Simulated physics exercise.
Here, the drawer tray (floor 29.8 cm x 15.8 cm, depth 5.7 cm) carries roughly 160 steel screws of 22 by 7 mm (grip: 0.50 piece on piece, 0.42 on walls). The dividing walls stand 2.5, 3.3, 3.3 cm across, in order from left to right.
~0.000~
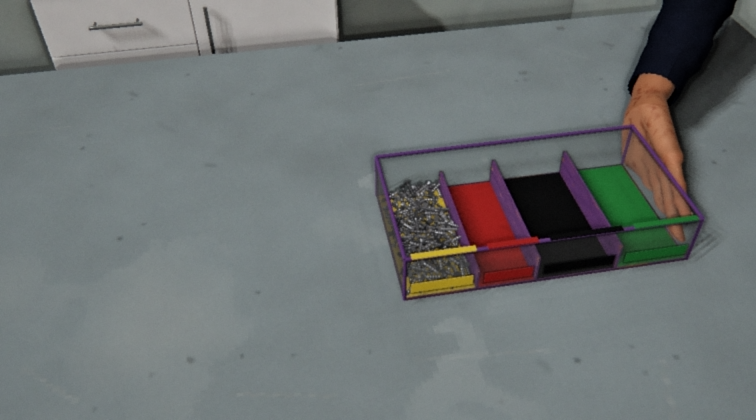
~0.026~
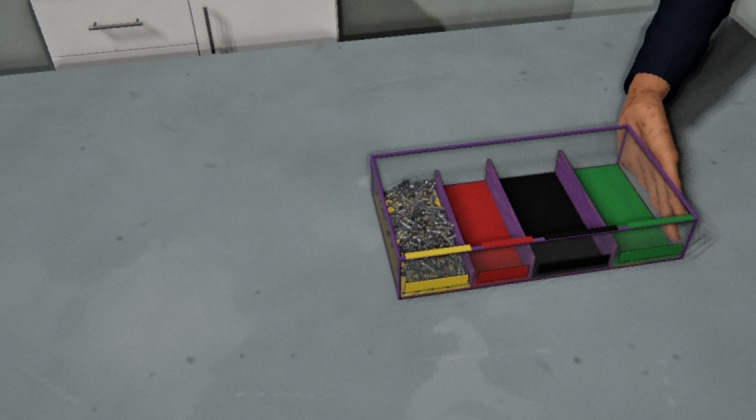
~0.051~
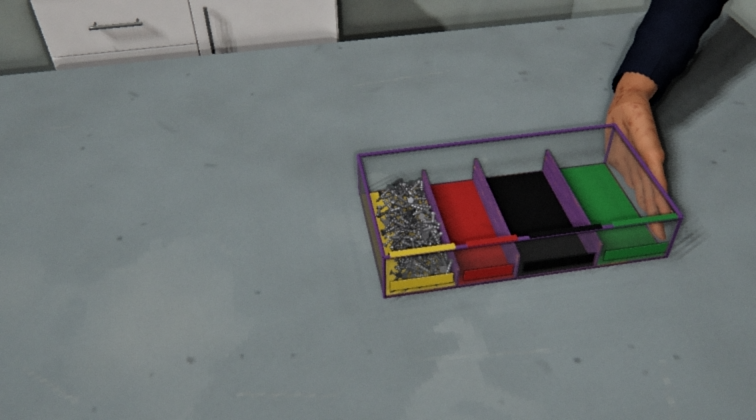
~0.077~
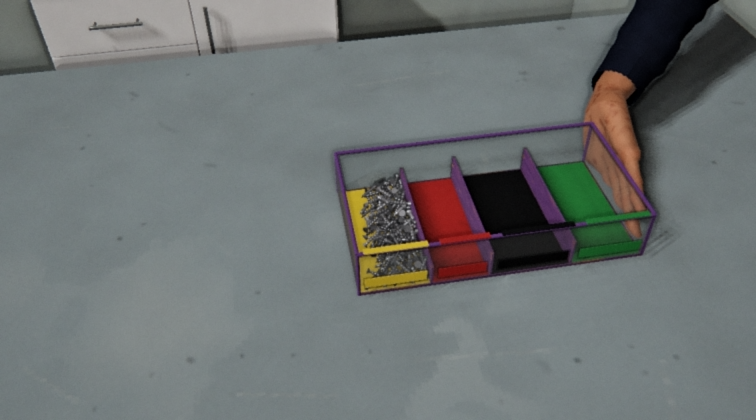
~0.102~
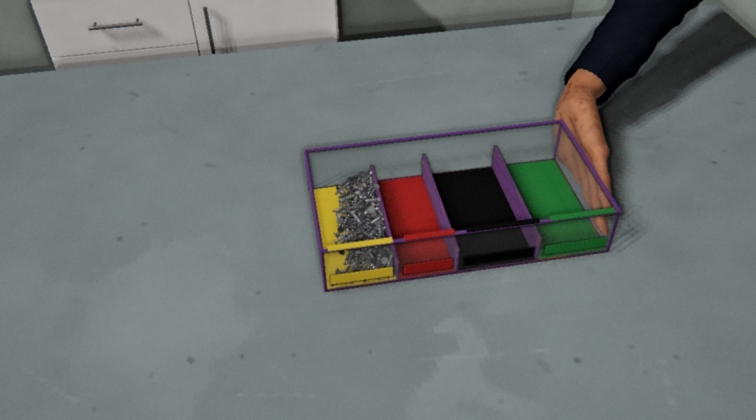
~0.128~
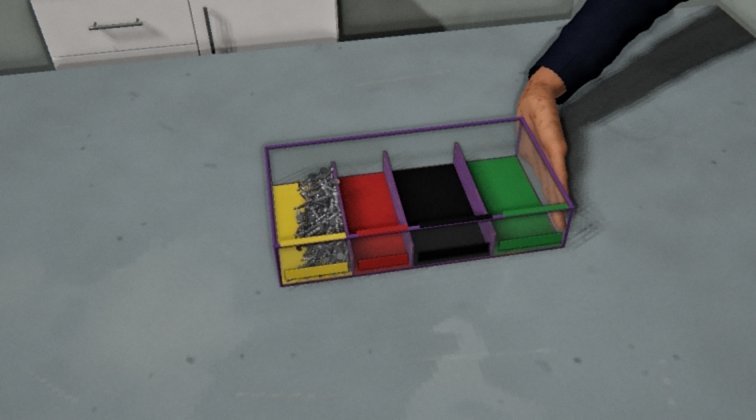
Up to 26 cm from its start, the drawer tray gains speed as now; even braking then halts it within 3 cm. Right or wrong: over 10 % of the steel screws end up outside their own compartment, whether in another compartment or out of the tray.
Right.
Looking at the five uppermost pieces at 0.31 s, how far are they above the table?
Height: Roughly 14 centimetres.
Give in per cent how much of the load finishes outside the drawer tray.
15 per cent or so.
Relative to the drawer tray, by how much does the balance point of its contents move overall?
Measured shift: Approx. 2.5 cm, an estimate.
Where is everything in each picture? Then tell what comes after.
In the first picture, drawer tray at (557, 243); tilt 0 degrees; moved 0.0 cm; yellow 100 %.
In the second picture, drawer tray at (551, 242); tilt 0 degrees; moved 0.5 cm.
In the third picture, drawer tray at (536, 241); tilt 0 degrees; moved 2.0 cm.
In the fourth picture, drawer tray at (509, 238); tilt 0 degrees; moved 4.5 cm.
In the fifth picture, drawer tray at (474, 235); tilt 0 degrees; moved 7.9 cm.
In the sixth picture, drawer tray at (427, 230); tilt 0 degrees; moved 12.5 cm; yellow 100 %. Its speed is now 1.97 m/s.
After 0.20 s, tilt 0 degrees; yellow 100 %; 0 % away from where they began.
After 0.25 s, tilt 0 degrees; yellow 100 %; 0 % away from where they began.
After 0.31 s, tilt 0 degrees; yellow 90 %, red 5 %, in the air 5 %; 10 % away from where they began.
After 0.36 s, tilt 0 degrees; yellow 85 %, red 5 %, in the air 10 %; 15 % away from where they began.
In the end, at 1.4 s, yellow 80 %, red 5 %, outside 15 %; 20 % away from where they began.
